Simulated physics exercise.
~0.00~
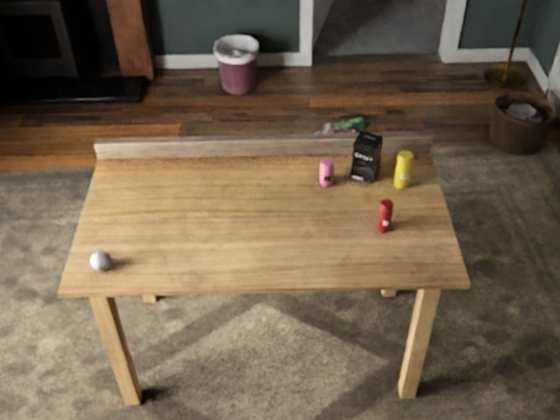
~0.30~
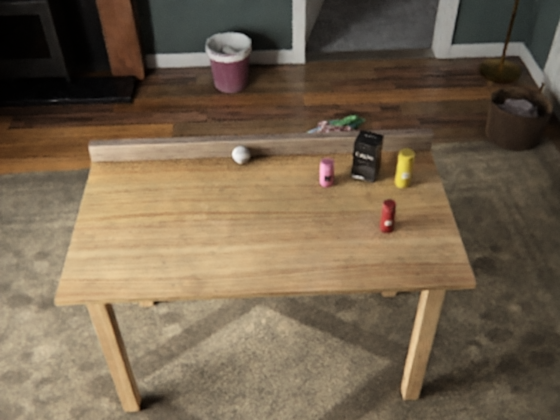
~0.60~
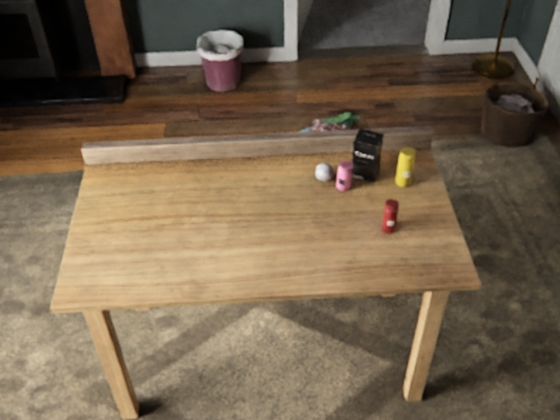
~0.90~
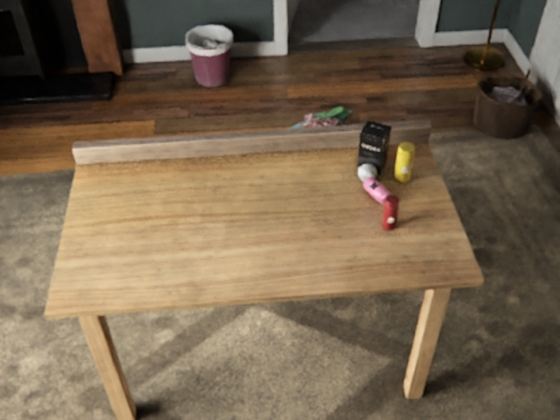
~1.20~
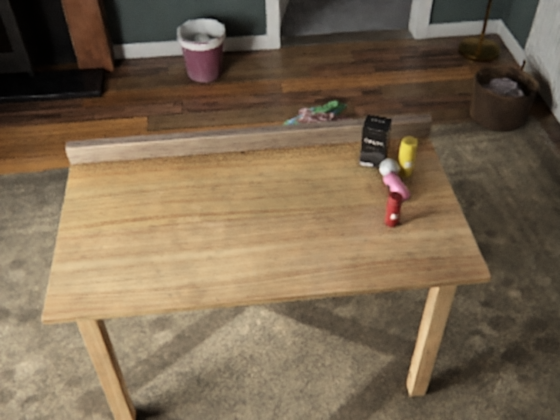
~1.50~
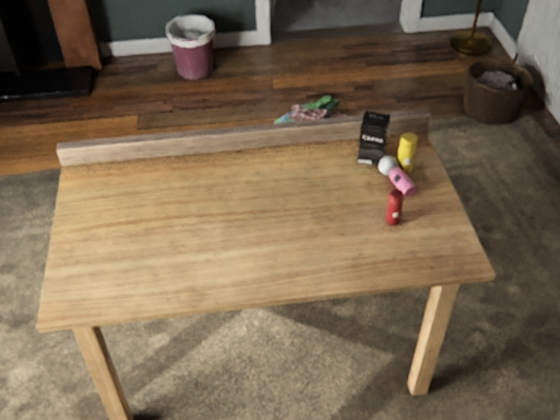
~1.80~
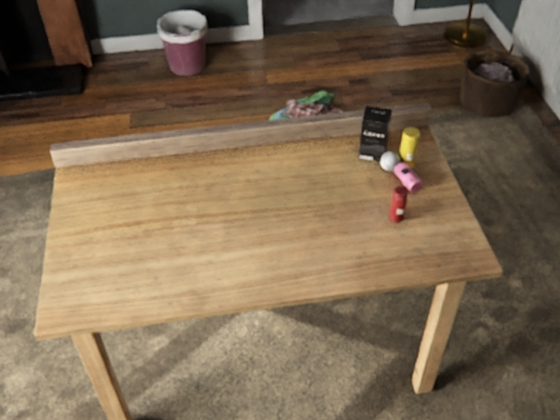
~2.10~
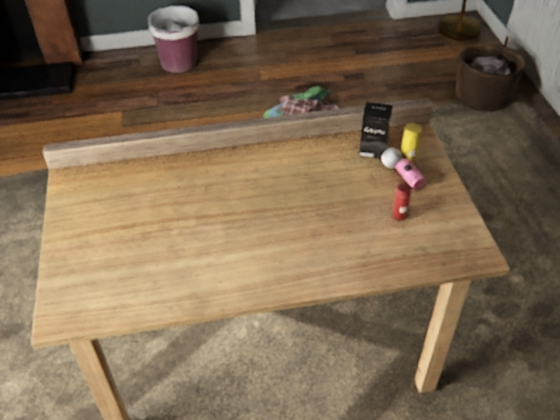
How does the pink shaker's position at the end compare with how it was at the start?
At the start the pink shaker stands upright, and by the end it is lying on its side on the table.
On a wooden table, a white ball bouncing off the back rail, knocking over a pink shaker and settling beside it.
